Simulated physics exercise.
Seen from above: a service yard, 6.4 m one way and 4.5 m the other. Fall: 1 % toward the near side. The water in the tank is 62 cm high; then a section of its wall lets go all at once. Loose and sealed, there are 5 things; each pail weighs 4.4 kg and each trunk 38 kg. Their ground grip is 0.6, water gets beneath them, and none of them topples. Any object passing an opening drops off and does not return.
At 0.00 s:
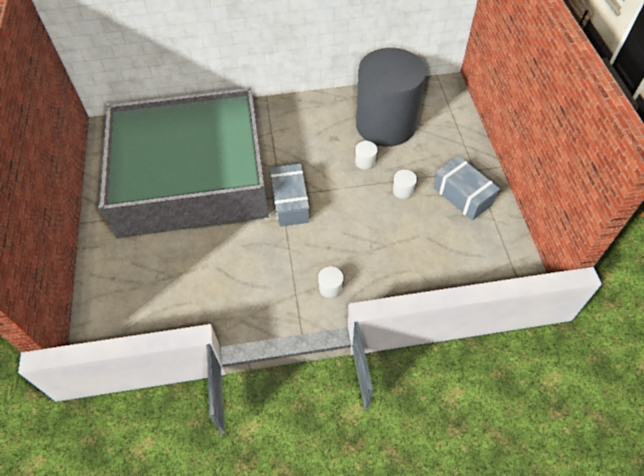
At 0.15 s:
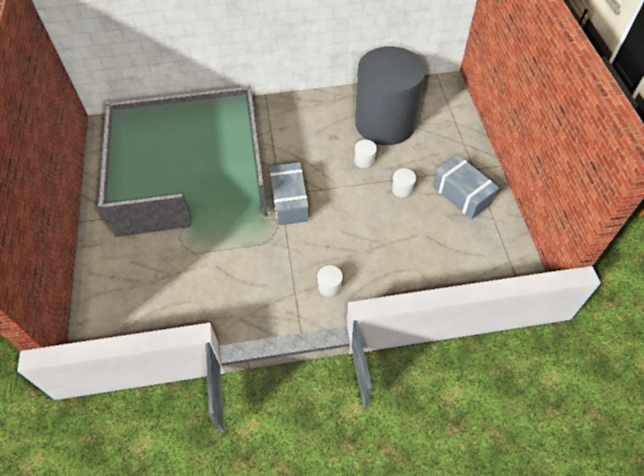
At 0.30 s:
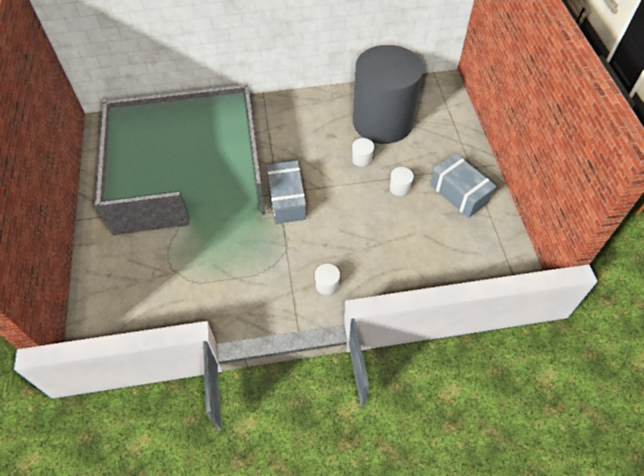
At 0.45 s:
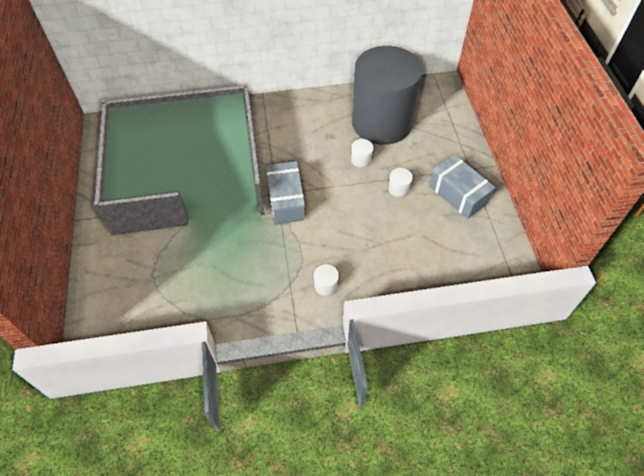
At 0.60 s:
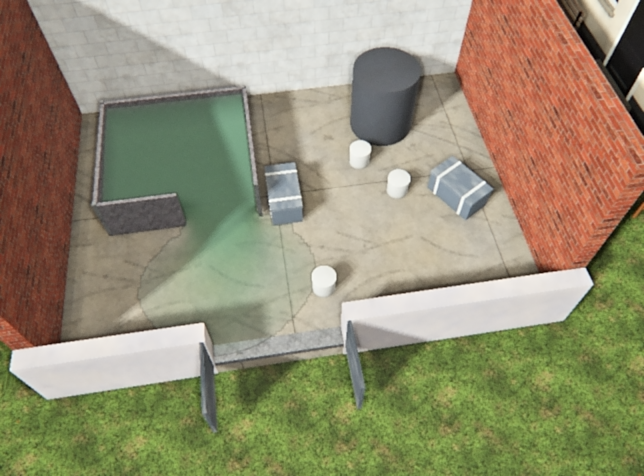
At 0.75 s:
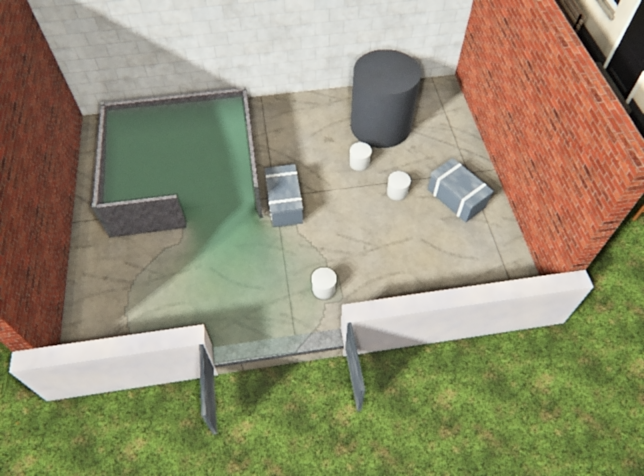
In a walled service yard seen from above, green water fills a low square tank beside crates, small white pails and a dark cylinder. A section of the tank's front wall disappears, and water pours through the gap, spreading across the paving to the gateway while the objects stay in place.
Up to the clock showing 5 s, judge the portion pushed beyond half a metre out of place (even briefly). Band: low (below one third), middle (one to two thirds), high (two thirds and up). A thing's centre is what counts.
Low.
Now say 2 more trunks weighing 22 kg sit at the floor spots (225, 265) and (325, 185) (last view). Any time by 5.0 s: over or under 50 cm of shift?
Taking them in order: Above the mark and below the mark.
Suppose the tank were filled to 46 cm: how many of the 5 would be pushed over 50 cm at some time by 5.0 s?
The count would be 1.
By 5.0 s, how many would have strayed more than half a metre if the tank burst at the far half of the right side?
3.
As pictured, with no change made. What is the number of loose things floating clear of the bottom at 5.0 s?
Answer: 0.
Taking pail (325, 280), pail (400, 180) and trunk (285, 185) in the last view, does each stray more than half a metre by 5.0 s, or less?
First exceeding it, second falling below it, third falling below it.
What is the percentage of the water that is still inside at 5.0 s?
Still held: Near 62 %.
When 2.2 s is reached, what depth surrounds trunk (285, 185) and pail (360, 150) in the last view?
I'd estimate 1 cm for the first and 0 cm for the second.
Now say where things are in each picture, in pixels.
In the first picture, a pail at (366, 149) rests on the ground; a trunk at (289, 187), on the bottom; 3.9 m2 under water; 0 of 5 have shifted.
In the second picture, a pail at (366, 148), on the bottom; a trunk at (288, 185) rests on the ground; water covers 4.5 m2; 0 of 5 have shifted.
In the third picture, a pail at (363, 146), on the bottom; a trunk at (286, 184) rests on the ground; water covers 5.4 m2; 0 of 5 have shifted.
In the fourth picture, a pail at (362, 147) rests on the ground; a trunk at (285, 184), on the bottom; 6.4 m2 under water; 0 of 5 have shifted.
In the fifth picture, a pail at (360, 148) rests on the ground; a trunk at (283, 185), on the bottom; 7.6 m2 under water; 0 of 5 have shifted.
In the sixth picture, a pail at (361, 150), on the bottom; a trunk at (283, 187) rests on the ground; 8.4 m2 under water; 0 of 5 have shifted.
After 1.1 s 0 of 5 are over 50 cm from their spots; 0 afloat.
After 2.2 s 1 of 5 are over 50 cm from their spots; 0 afloat.
After 3.5 s 1 of 5 are over 50 cm from their spots; 1 afloat.
After 5.0 s 1 of 5 are over 50 cm from their spots, and 1 have been at some point; 0 afloat.
